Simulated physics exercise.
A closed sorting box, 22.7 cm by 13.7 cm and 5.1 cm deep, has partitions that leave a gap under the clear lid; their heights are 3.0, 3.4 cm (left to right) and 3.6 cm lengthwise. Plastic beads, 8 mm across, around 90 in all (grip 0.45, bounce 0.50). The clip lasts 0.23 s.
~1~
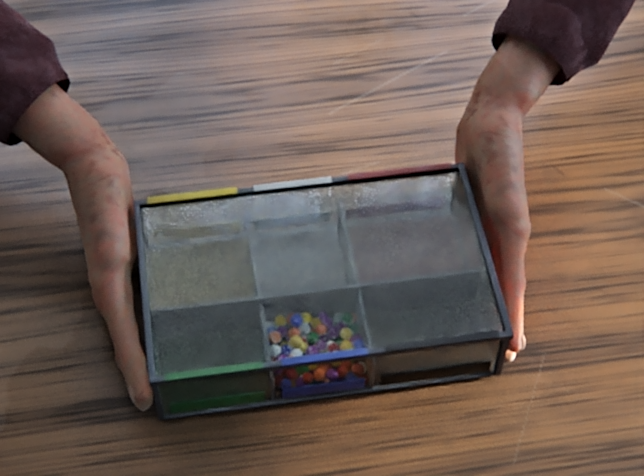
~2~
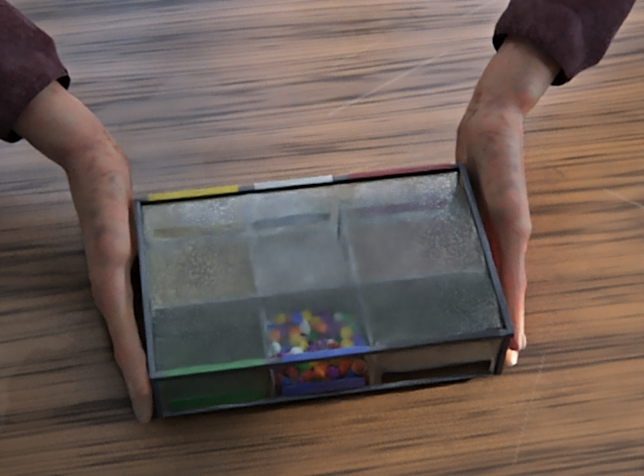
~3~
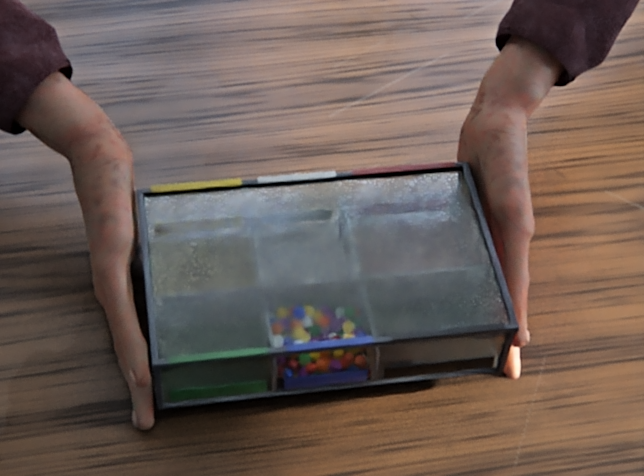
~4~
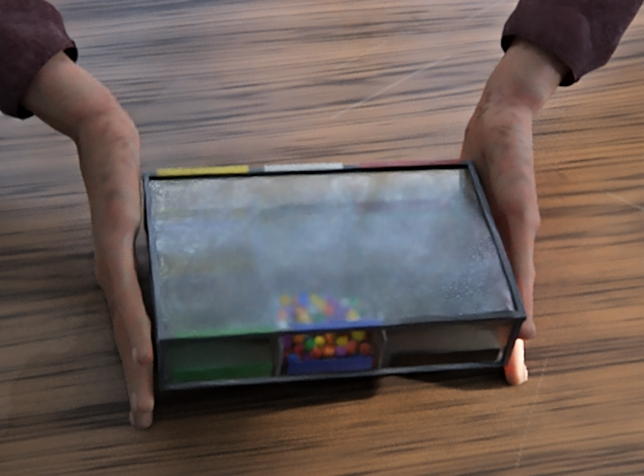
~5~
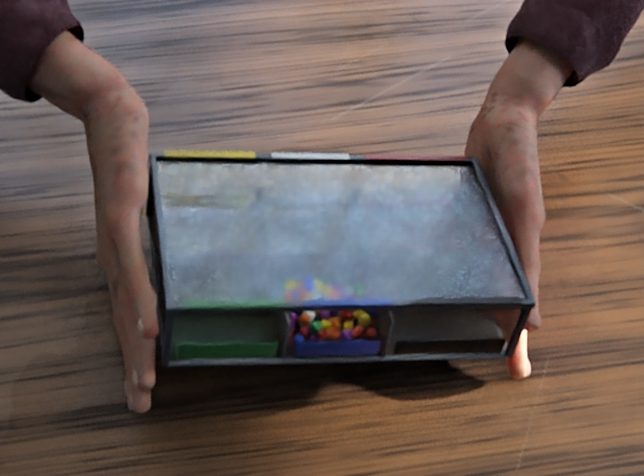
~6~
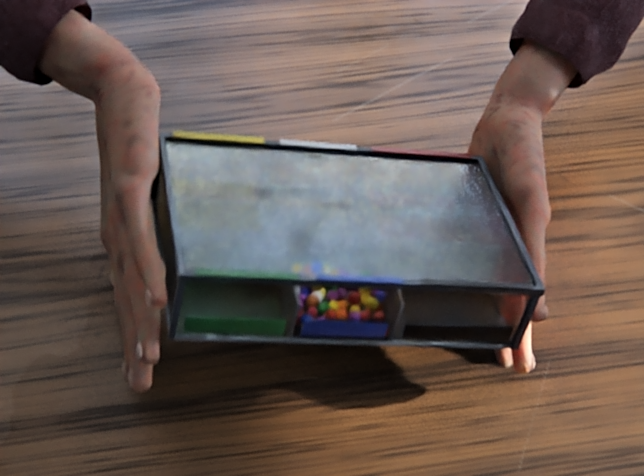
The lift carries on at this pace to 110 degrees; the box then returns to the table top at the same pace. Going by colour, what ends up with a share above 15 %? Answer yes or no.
Red compartment: Yes; blue compartment: Yes; green compartment: No; yellow compartment: No; white compartment: No; black compartment: No.
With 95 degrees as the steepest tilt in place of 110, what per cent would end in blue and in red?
In that case blue 65; red 20.
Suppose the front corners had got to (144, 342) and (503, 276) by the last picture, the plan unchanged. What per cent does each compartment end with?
Red 0; blue 40; green 0; yellow 50; white 5; black 0.
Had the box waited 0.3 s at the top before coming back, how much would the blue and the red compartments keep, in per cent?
Then: Blue 55, red 40.
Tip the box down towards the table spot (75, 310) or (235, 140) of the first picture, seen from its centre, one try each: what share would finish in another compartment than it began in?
About 100 and 45 per cent.
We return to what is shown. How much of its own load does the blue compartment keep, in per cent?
About 50 per cent.
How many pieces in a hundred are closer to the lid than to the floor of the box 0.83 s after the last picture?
About 70 per cent.
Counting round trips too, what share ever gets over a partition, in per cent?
Some 50 per cent.
Then, 0.83 s after the last picture, tilt 110 degrees; red 10 %, blue 80 %, white 10 %, black 5 %.
Then, 1.39 s after the last picture, tilt 48 degrees; red 45 %, blue 55 %.
Then, 2.00 s after the last picture, tilt 0 degrees; red 45 %, blue 50 %, black 5 %.
In the end, red 45 %, blue 50 %, green 0 %, yellow 0 %, white 0 %, black 5 %.
